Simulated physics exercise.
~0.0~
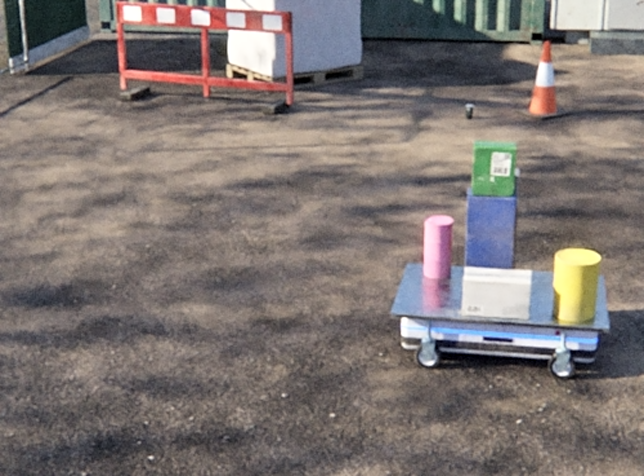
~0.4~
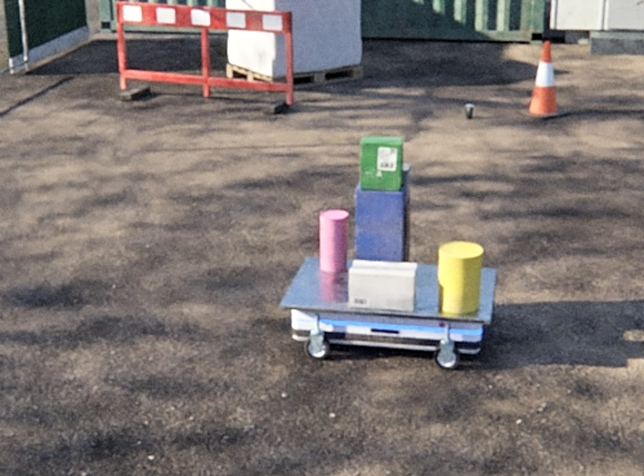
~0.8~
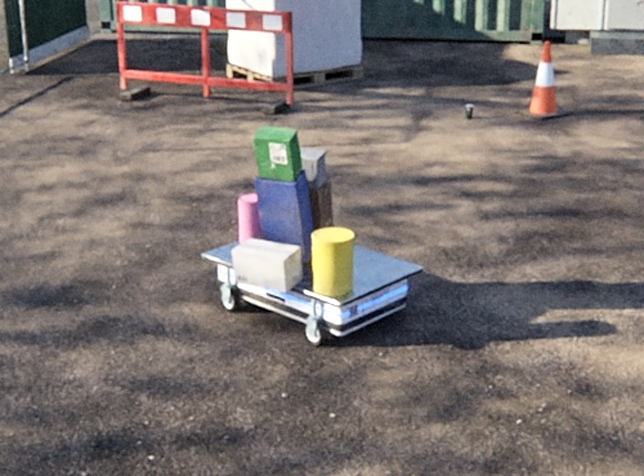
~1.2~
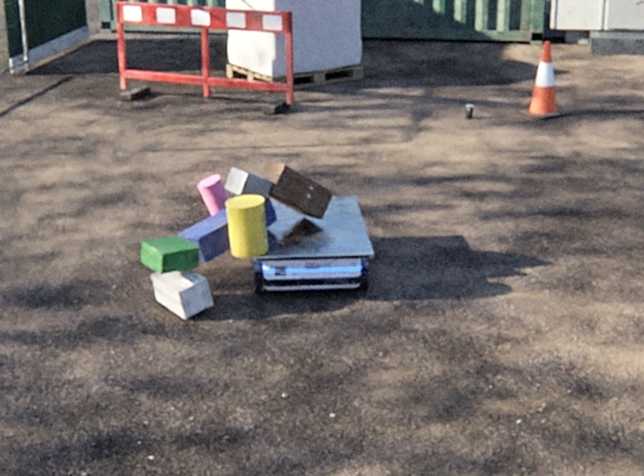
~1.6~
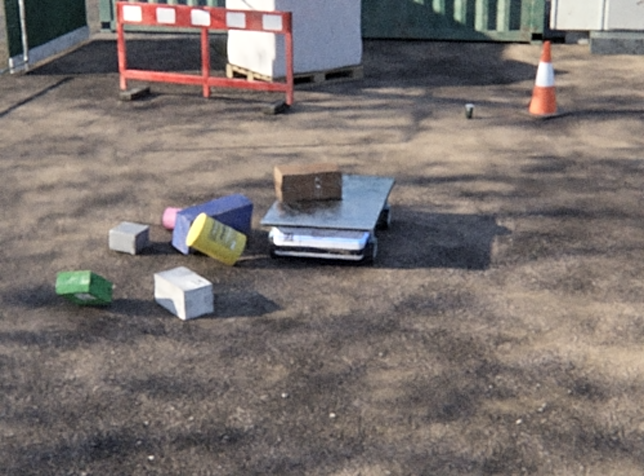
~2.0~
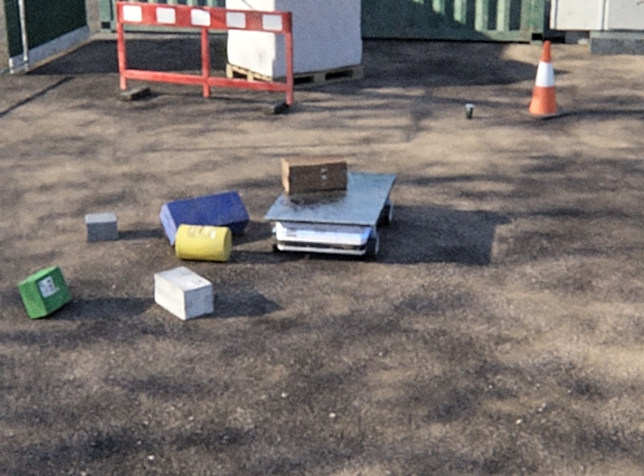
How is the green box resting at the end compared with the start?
At the start the green box stands upright on top of the blue box on the cart. At the end it lies on its side on the ground at the left.
